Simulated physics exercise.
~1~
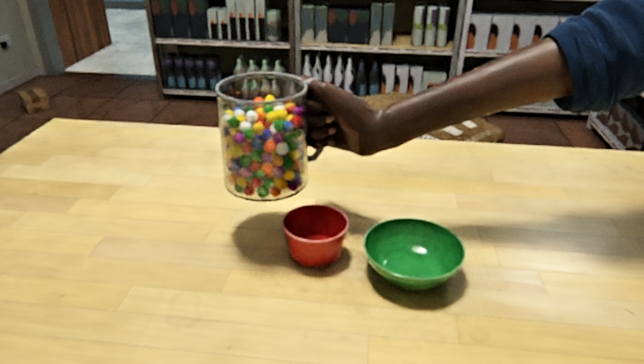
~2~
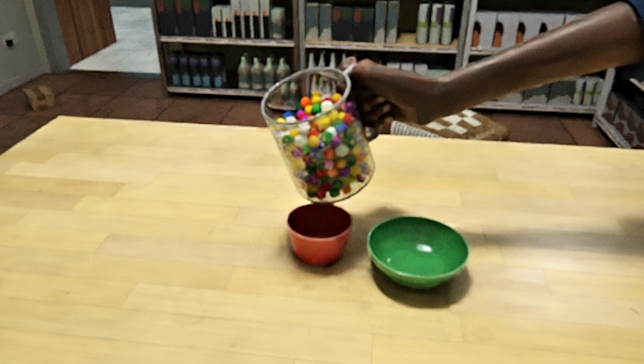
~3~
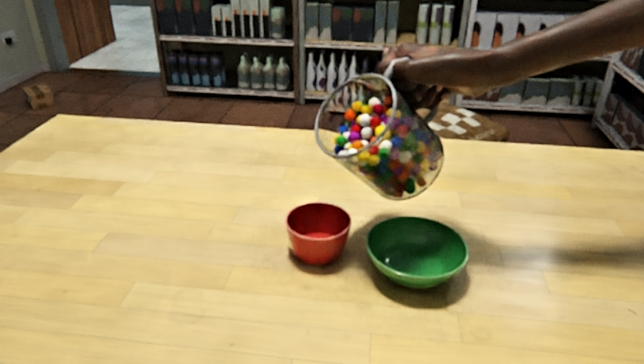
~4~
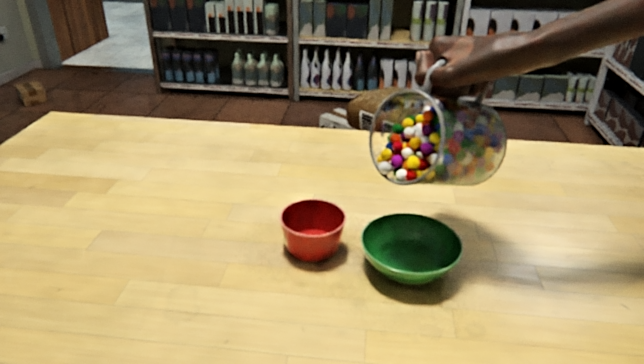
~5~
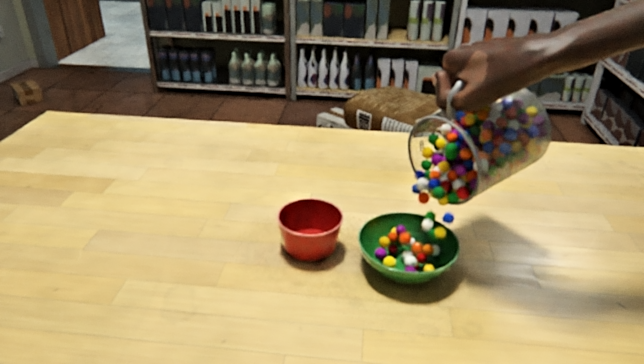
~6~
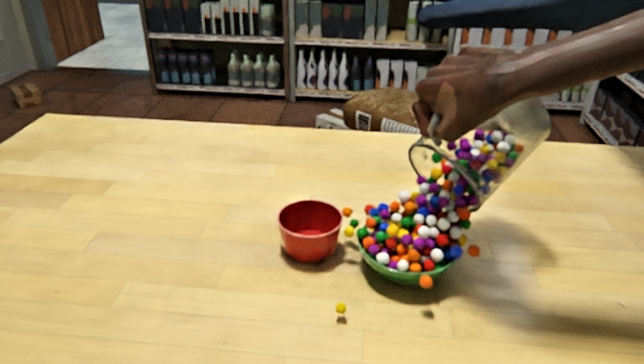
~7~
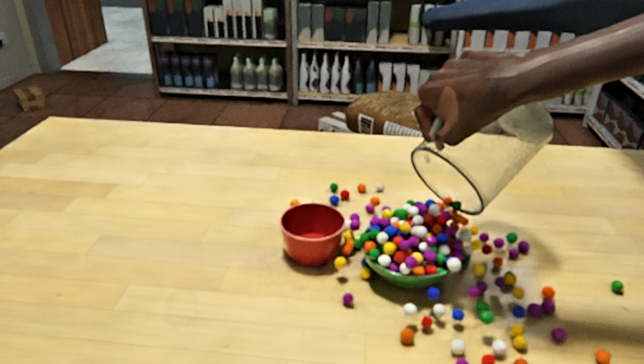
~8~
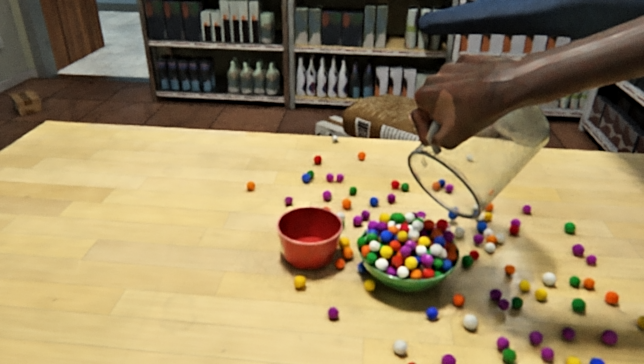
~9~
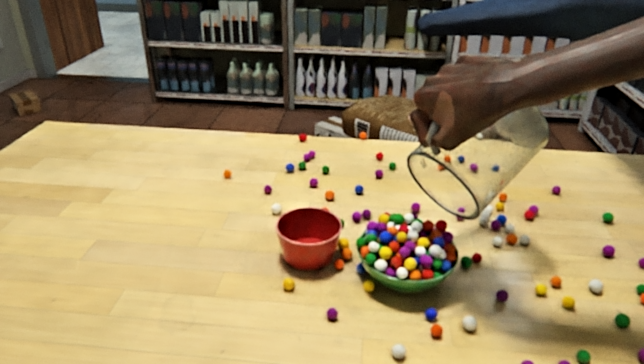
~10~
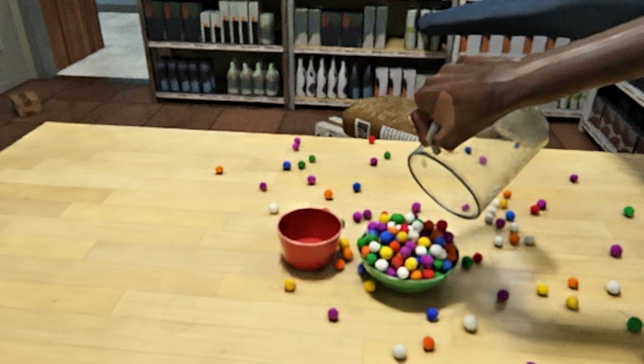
On a wooden table in a shop-like room, a hand carried a clear jug of colorful balls rightward past a red dish and tipped it over a green bowl, heaping it full while many spilled and scattered across the tabletop, leaving the red dish empty.
